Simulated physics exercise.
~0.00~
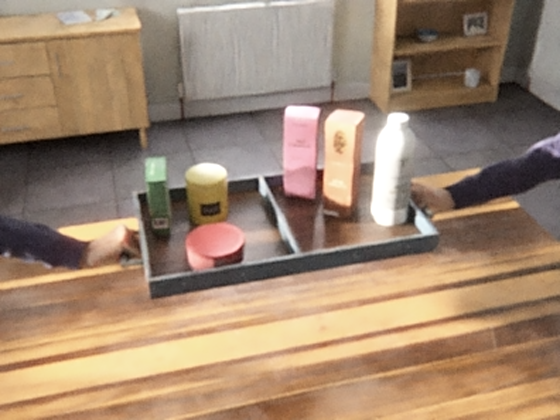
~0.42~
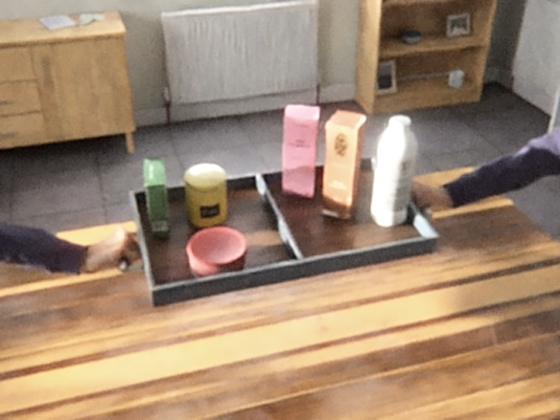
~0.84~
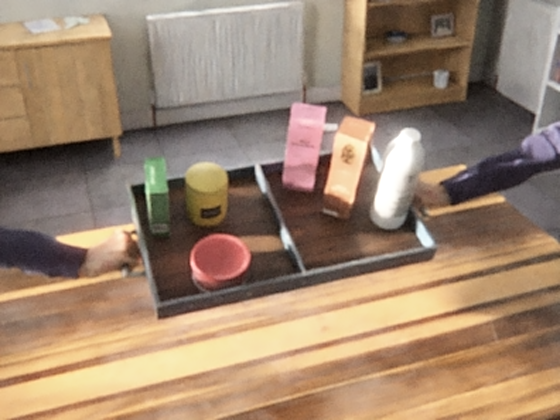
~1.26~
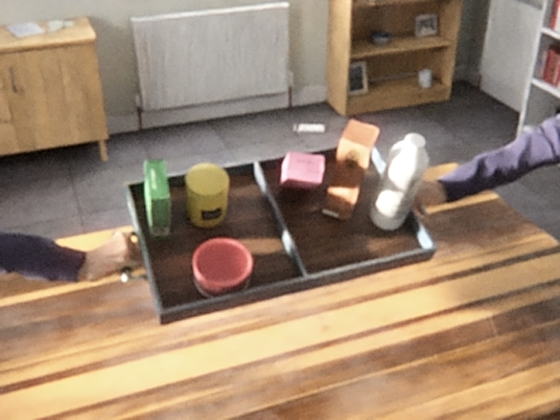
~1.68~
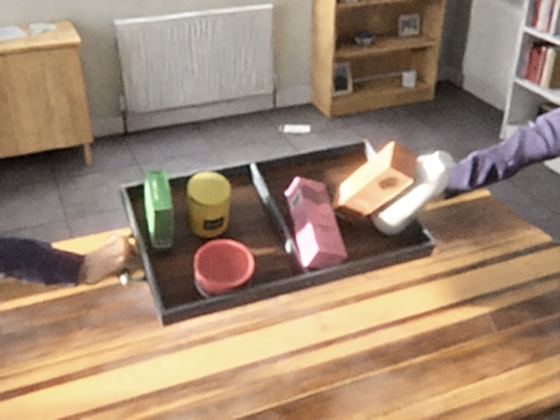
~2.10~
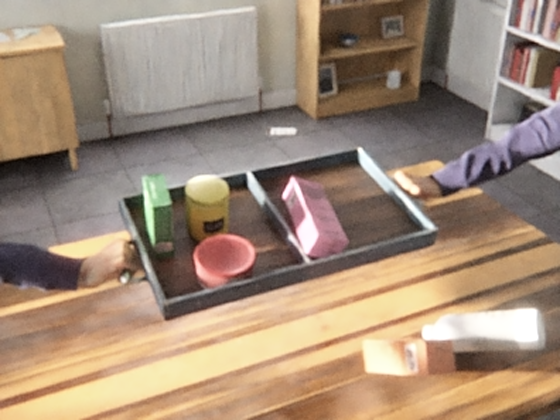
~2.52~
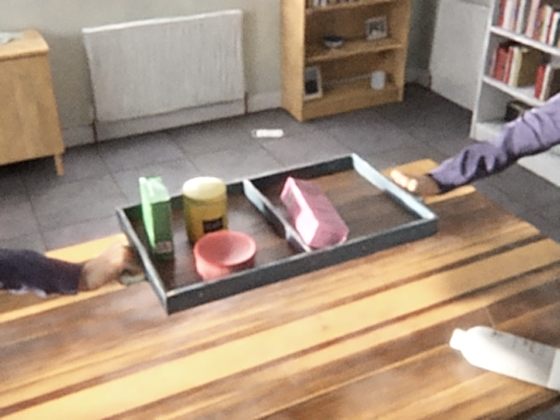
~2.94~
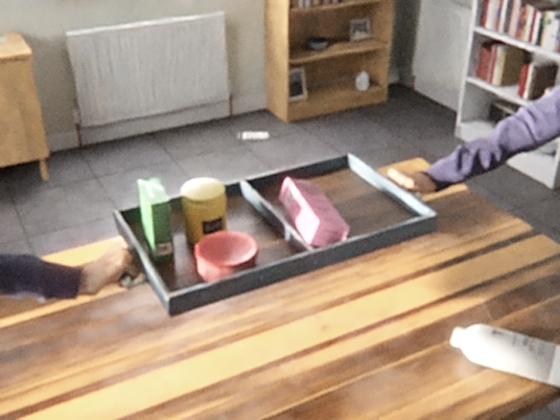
A handheld tray tips forward, toppling a pink carton and spilling two others, then levels.
